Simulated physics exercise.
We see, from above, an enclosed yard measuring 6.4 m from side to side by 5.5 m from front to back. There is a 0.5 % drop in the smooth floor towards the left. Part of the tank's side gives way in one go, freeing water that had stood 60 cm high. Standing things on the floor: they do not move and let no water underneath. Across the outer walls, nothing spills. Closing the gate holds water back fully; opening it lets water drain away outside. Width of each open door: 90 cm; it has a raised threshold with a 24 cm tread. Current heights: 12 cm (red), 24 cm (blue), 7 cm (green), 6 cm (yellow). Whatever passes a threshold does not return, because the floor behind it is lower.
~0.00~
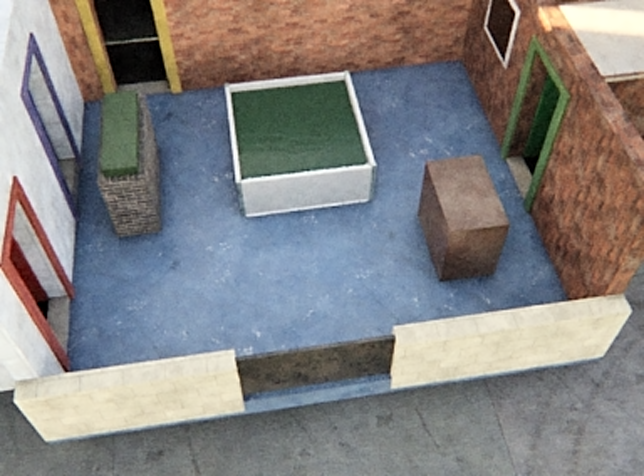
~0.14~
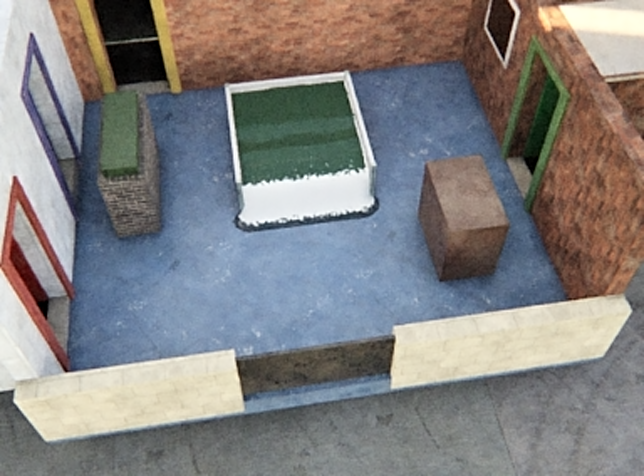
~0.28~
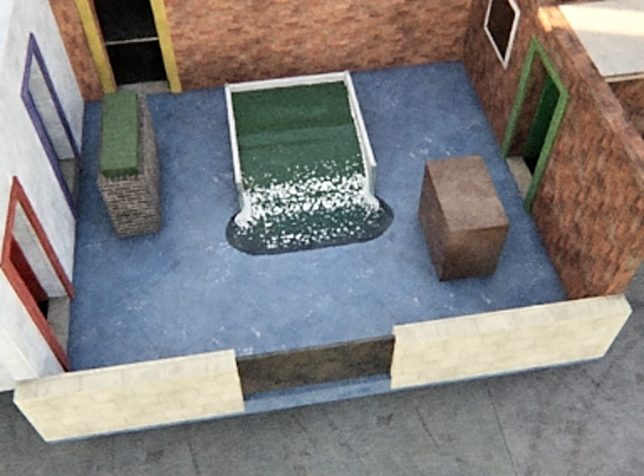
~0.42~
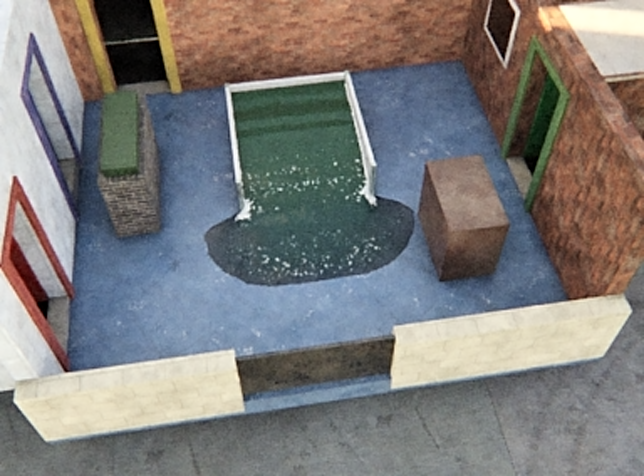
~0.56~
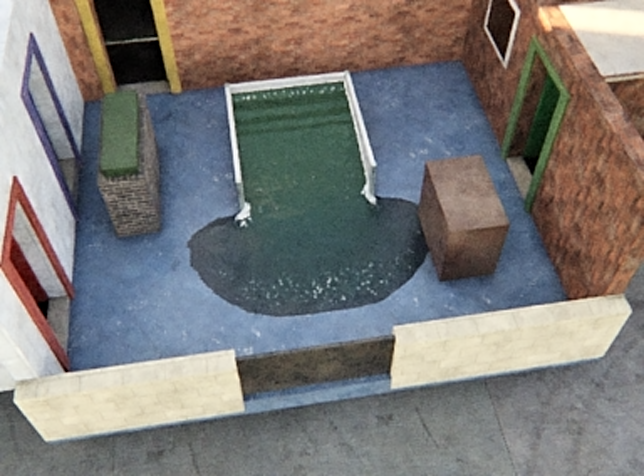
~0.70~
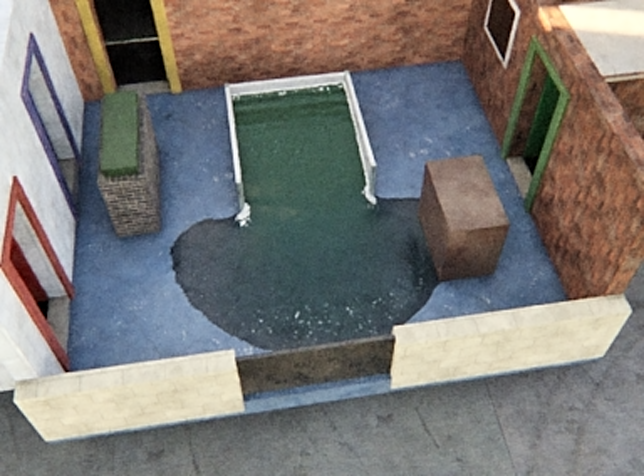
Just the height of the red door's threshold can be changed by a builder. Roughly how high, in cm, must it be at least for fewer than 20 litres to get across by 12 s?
Roughly 16 cm is just enough.
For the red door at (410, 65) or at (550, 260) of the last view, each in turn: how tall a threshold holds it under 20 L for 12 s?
7.0 and 12.5 cm.
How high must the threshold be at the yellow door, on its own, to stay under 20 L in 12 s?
The yellow door needs around 7.5 cm.
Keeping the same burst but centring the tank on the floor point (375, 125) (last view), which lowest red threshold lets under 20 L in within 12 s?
You'd need some 17 cm.
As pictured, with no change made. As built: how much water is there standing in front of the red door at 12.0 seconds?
Depth: Near 7.0 cm.
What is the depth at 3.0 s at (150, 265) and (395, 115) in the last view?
1 and 0 cm.
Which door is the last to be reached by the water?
The yellow one comes last.
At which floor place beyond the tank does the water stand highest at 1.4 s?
Around (321, 371).
After 1.4 s water covers 35 % of the floor, deepest (34 cm) near (321, 371); it has not reached the red door.
After 3.0 s water covers 45 % of the floor, deepest (33 cm) near (64, 410); 20 cm at the red door, 5 litres in over its 12 cm threshold.
After 12.0 s water covers 100 % of the floor, deepest (10 cm) near (165, 184); 7 cm at the red door, 54 litres in over its 12 cm threshold.
At the red door as built, the water arrived by 2.3 s and peaked near 20 cm at 3.2 s.
Run again over the same 12 s with other heights there, 43 litres in over 13 cm, 11 litres over 18 cm. The limit of 20 litres is kept from about 16 cm up.
